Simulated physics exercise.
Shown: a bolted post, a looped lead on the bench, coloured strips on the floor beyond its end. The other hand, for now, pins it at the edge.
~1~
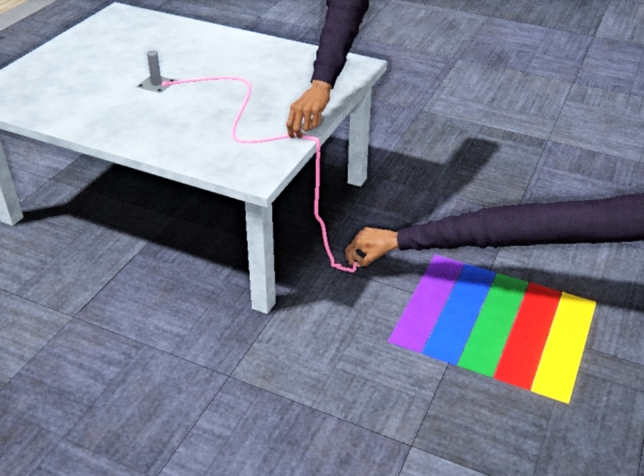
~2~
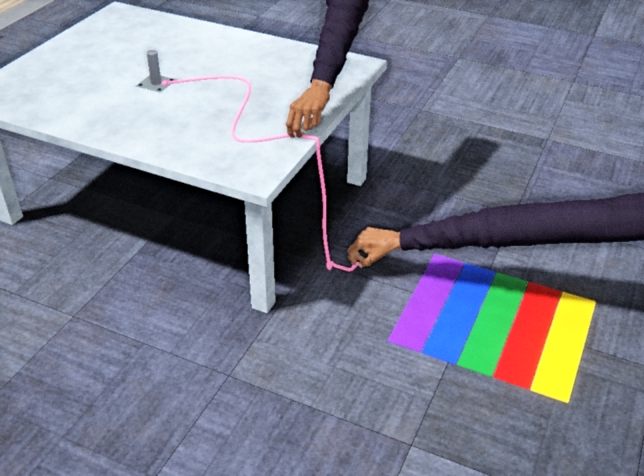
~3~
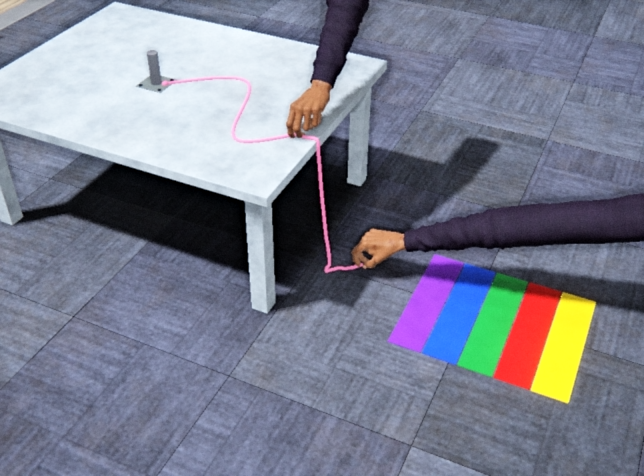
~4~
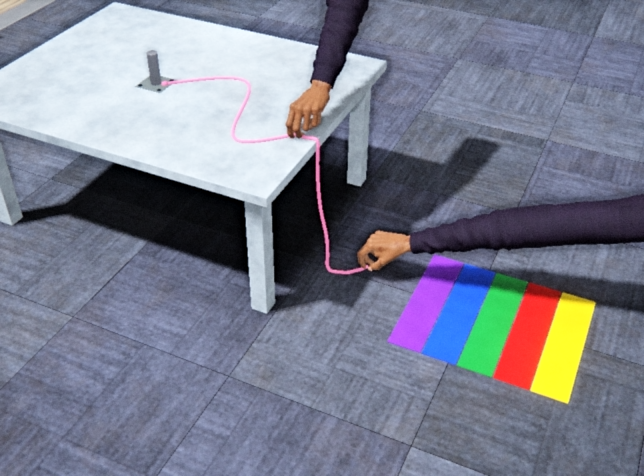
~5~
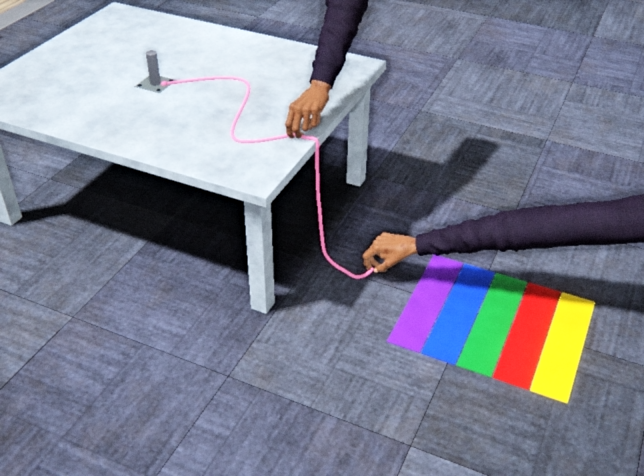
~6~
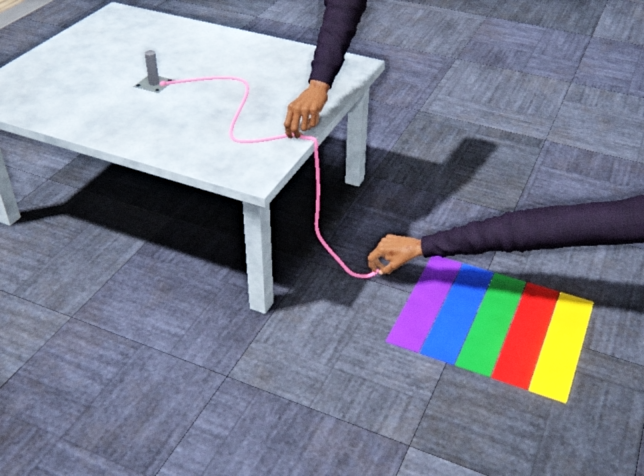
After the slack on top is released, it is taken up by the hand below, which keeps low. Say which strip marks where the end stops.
The yellow strip marks it.
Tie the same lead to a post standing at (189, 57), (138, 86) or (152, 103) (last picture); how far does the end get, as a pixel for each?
Respectively (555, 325), (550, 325) and (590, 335).
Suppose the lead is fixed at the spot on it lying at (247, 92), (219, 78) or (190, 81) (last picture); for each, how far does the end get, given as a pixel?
They end up at (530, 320), (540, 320) and (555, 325).
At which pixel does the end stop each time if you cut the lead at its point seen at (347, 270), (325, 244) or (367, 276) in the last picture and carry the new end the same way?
Close to (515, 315) first, close to (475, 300) next, and close to (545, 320) last.
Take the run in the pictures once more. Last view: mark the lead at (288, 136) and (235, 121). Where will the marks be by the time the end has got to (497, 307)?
Point one: (338, 194); point two: (305, 125).
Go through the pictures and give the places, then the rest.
In the first frame, end (355, 263); purple (413, 330); blue (447, 341); green (482, 353); red (518, 365); yellow (556, 377).
In the second frame, end (358, 263); lead through (196, 80) (249, 92) (233, 130) (294, 134) (323, 188) (327, 251).
In the third frame, end (362, 265).
In the fourth frame, end (367, 266); lead through (196, 80) (249, 92) (233, 130) (294, 135) (318, 187) (327, 251).
In the fifth frame, end (373, 268).
In the sixth frame, end (378, 270); lead through (194, 80) (247, 92) (231, 130) (292, 135) (318, 187) (328, 248).
A little later, end near (497, 307); over green.
Next, end near (540, 320); over red.
When it is tight, end near (565, 328); over yellow. The end stops over the yellow strip.
